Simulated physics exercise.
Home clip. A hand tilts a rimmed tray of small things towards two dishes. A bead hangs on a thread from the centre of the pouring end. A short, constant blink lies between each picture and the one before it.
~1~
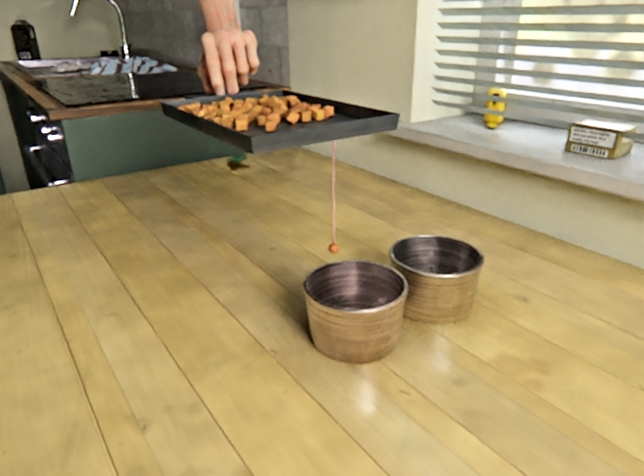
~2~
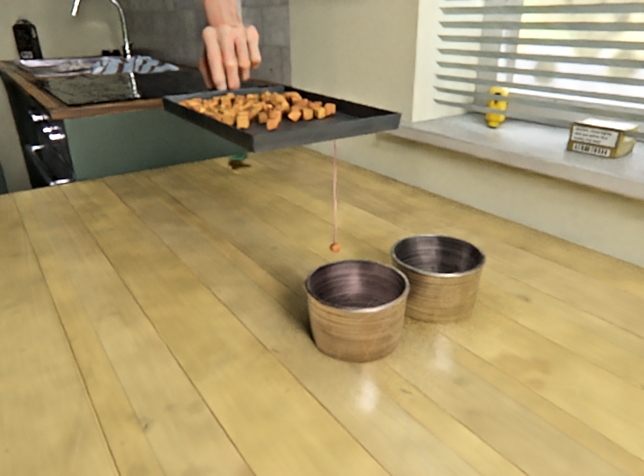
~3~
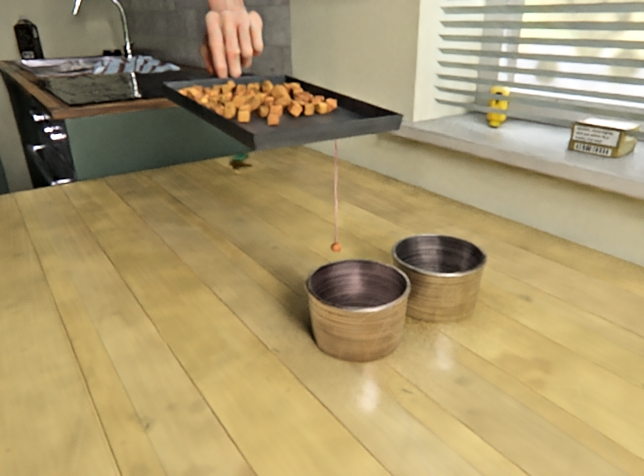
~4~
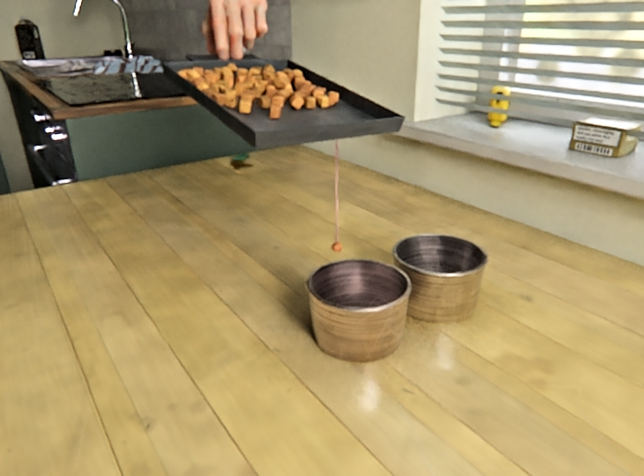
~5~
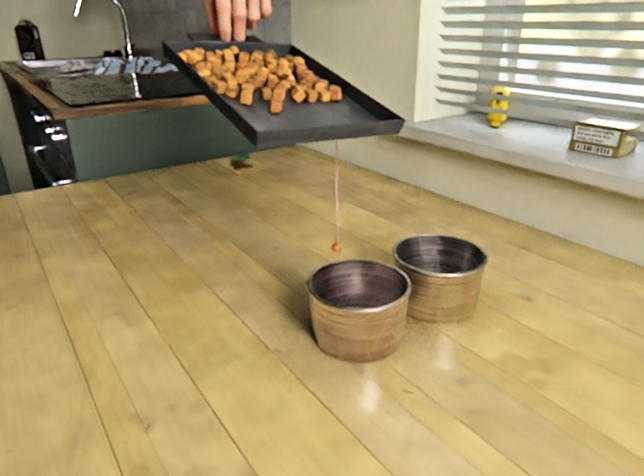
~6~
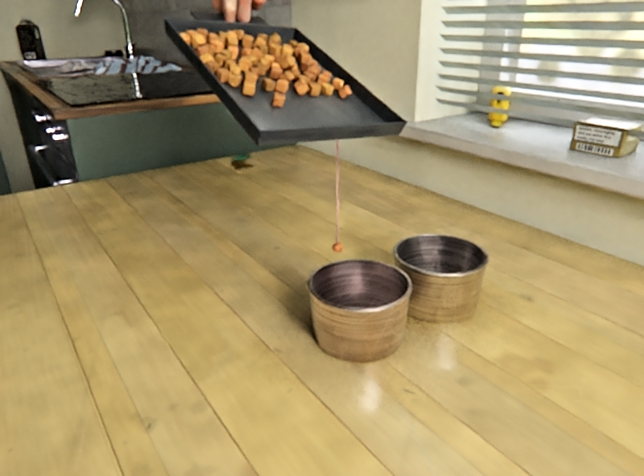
We see a hand lift the far side of a dark rimmed tray of small brown cubes, tilting it gradually steeper above two round dishes on a wooden table, while a bead hangs on a thread from its near edge.
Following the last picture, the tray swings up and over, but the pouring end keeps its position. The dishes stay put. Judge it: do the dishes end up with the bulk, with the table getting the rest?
Yes. Majority caught.
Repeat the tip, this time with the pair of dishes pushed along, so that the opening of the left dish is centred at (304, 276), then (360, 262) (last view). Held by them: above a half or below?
Together the dishes get less than a half first, then less than a half.
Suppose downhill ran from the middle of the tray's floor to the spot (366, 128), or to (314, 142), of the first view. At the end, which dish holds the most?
At the first place the right one, at the second the left one.
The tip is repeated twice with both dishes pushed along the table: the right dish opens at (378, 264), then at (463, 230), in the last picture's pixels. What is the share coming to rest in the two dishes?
In order, 40 % and 30 %.
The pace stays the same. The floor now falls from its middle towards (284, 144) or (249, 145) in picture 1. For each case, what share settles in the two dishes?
The first try yields 30 percent and the second 10 percent.
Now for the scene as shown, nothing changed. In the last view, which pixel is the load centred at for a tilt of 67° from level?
I'd mark the middle close to (352, 102).
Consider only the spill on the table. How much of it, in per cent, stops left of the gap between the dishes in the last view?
Share on the left: Near 30 %.
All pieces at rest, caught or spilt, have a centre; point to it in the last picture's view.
Near pixel (391, 323).
Soon after the last picture, tray tipped steeply; nearly all on the tray; a small part in the air.
A little later, tray tipped past a quarter turn; nearly all on the tray; a small part in the left dish; a small part outside both.
Later still, tray tipped past a quarter turn; about a third in the left dish; about a third in the right dish; about a third outside both.
At rest, tray tipped past a quarter turn; about a third in the left dish; about a third in the right dish; about a third outside both.
